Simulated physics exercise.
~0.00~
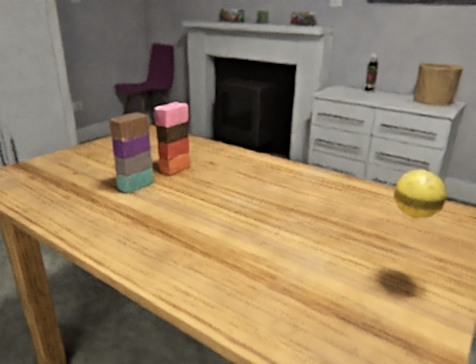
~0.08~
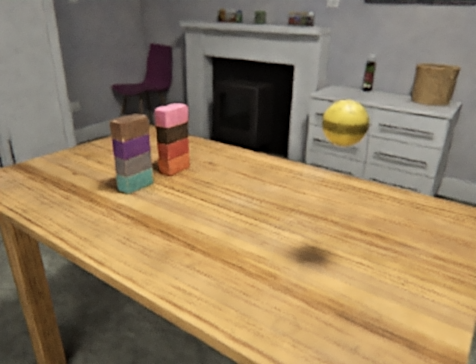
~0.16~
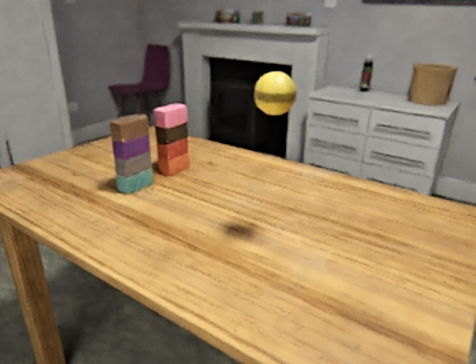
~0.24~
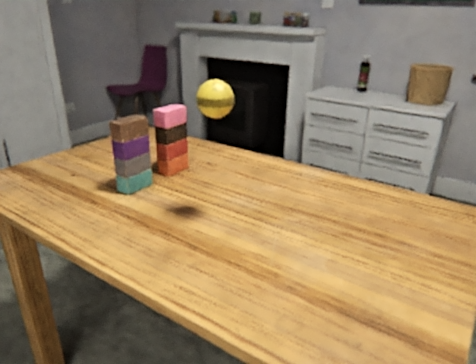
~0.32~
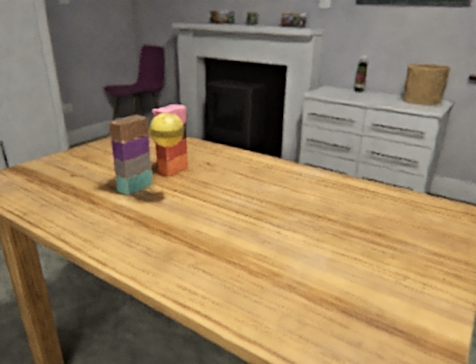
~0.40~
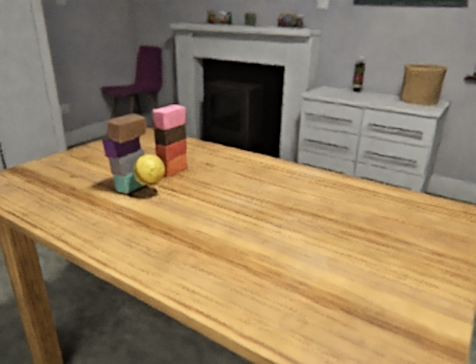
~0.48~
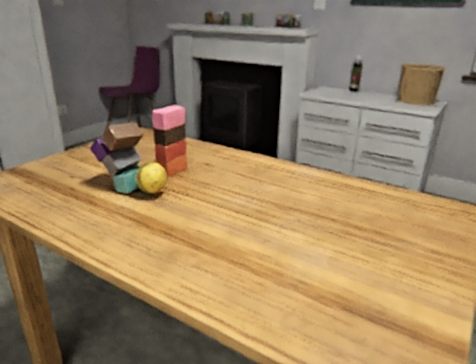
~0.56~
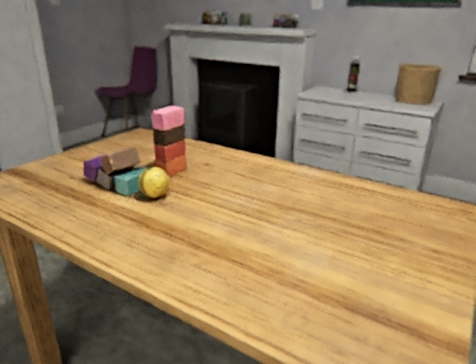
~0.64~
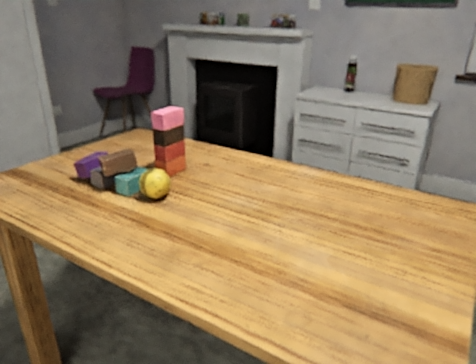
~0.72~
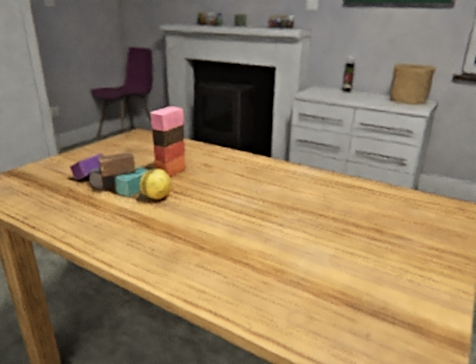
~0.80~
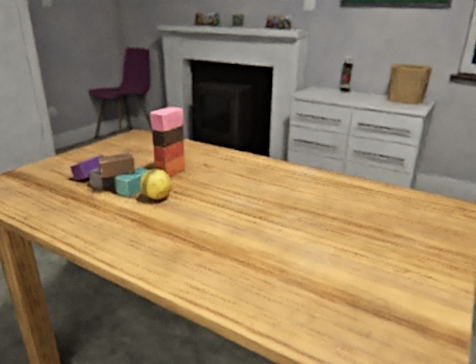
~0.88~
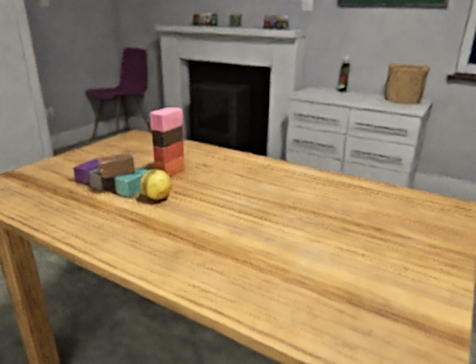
The clip opens on a wooden table holding two short stacks of coloured blocks, with a fireplace, a purple chair and white drawers behind, while a yellow ball hangs in the air at the right. The ball flies left in an arc, rising and then dropping towards the stacks. It strikes the left stack, and the purple, grey and brown blocks tip leftward as the ball drops beside the turquoise block. The three blocks tumble onto the table. At the end they lie toppled, the ball rests against the turquoise block, and the pink-topped stack still stands.
